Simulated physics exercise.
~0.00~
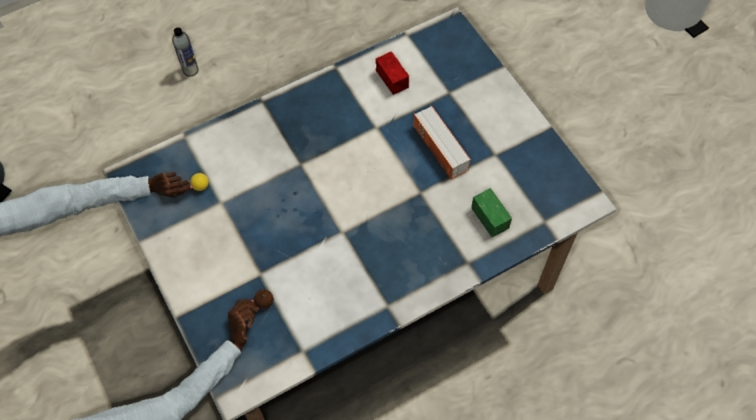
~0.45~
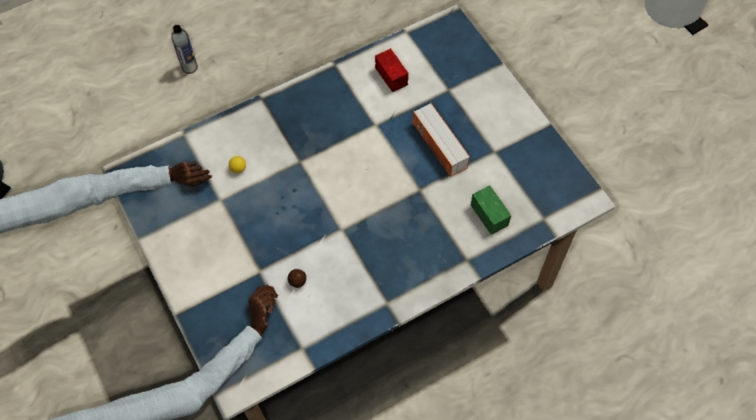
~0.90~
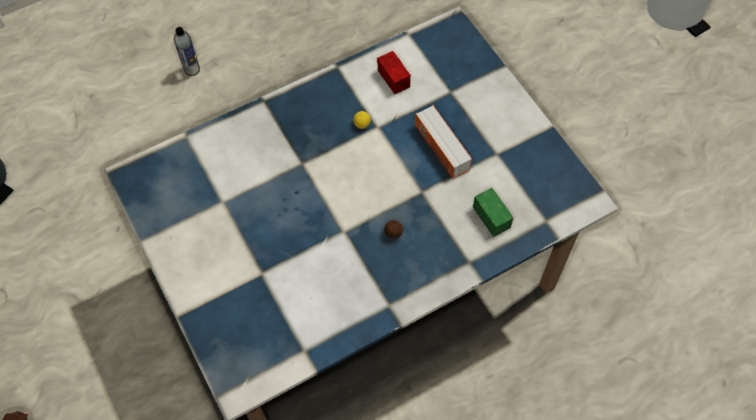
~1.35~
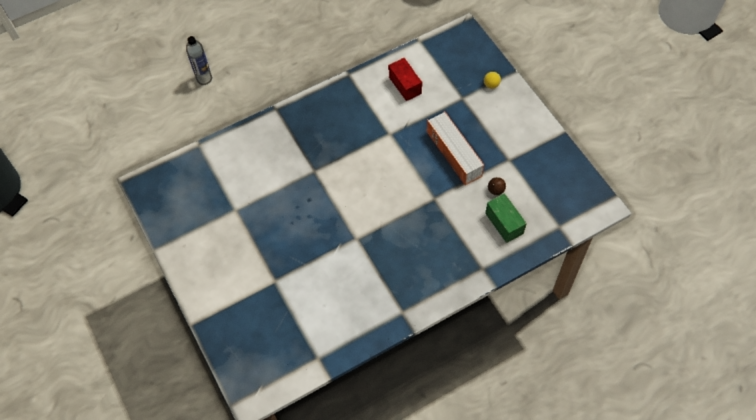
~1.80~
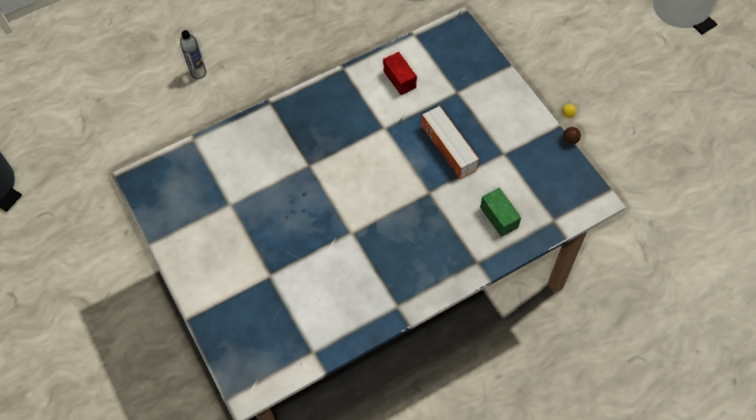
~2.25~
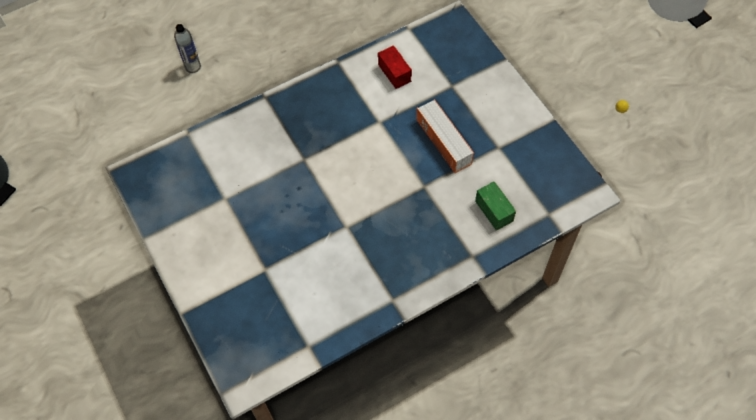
Two hands in pale blue sleeves reach in from the left over a blue and white checkered table, seen from above on sandy ground, with a bottle standing beyond it. One hand holds a yellow lemon, the other a small brown onion, facing a spaced row of a red brick, an orange book and a green block. The hands release both and draw back. The lemon rolls right and passes between brick and book, while the onion passes between book and green block. Both leave the table's right side, the lemon ending over the sand and the onion no longer visible.
